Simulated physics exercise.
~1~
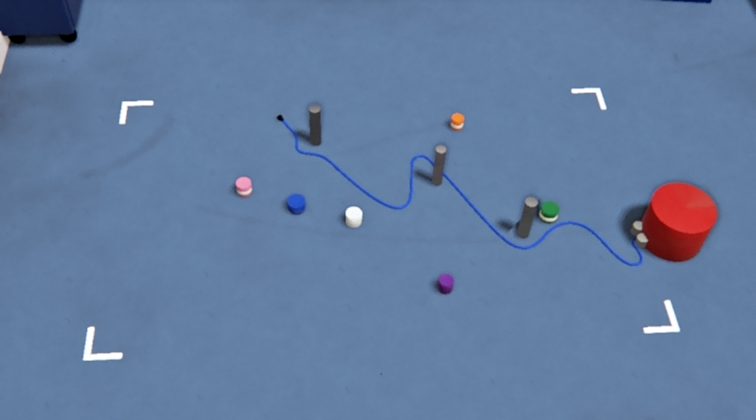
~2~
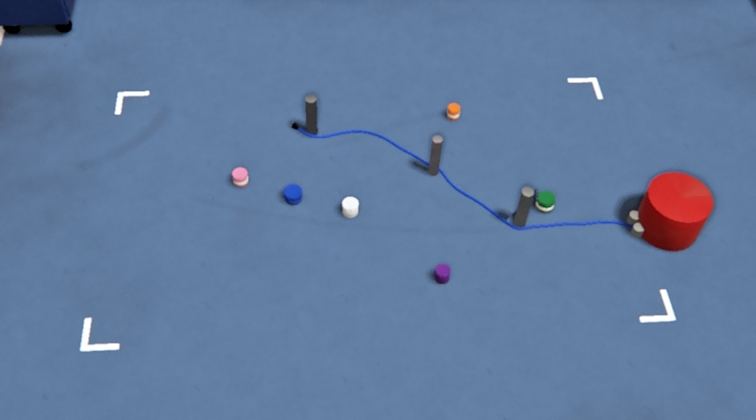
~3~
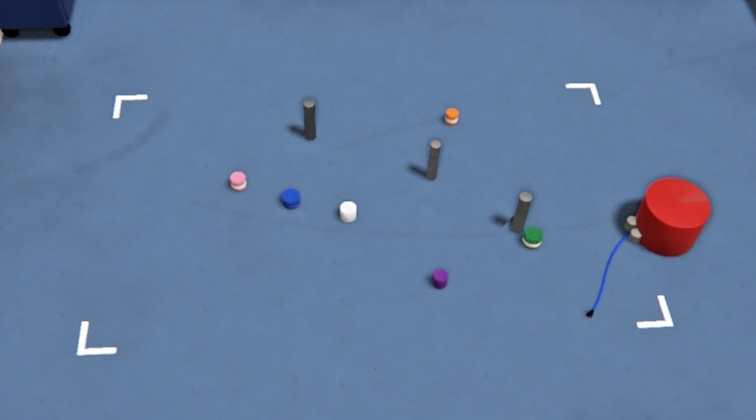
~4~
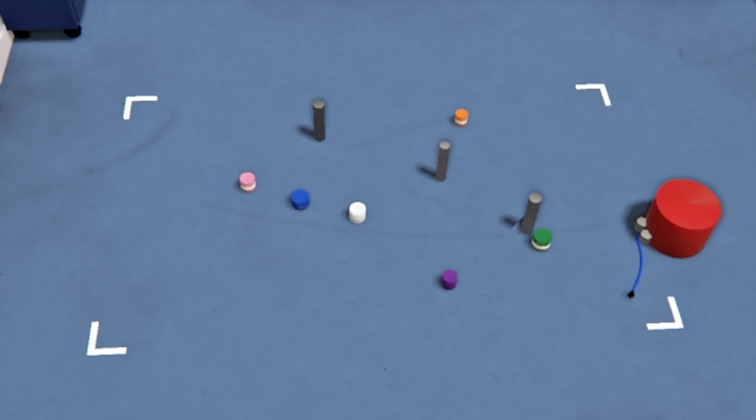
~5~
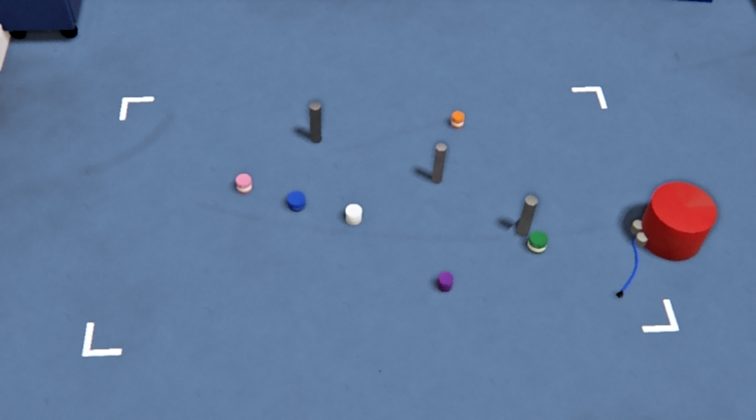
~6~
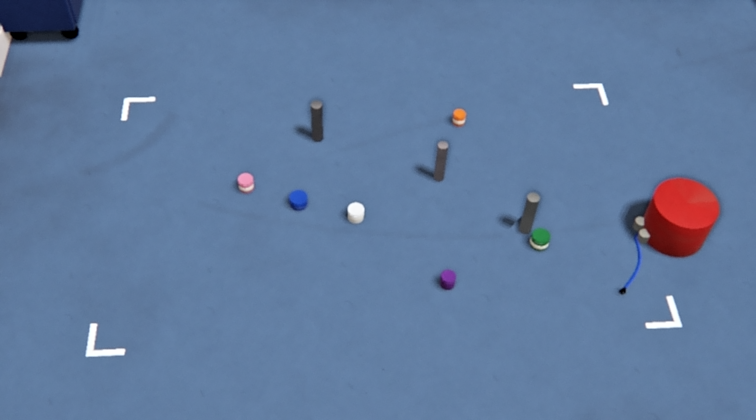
A thin blue lead snakes across a blue workshop floor, seen from above by a slightly swaying camera, winding past three dark posts to a red reel at the right. Pink, blue and white containers sit to the left and centre, with an orange one above, a purple one below and a green one beside the rightmost post. The lead draws tighter against the posts as its free end slides right. It then retracts clear of them, and the green tin now sits lower, just below its post. The lead's short remaining length swings slightly and hangs below the reel, while the other containers keep their places.
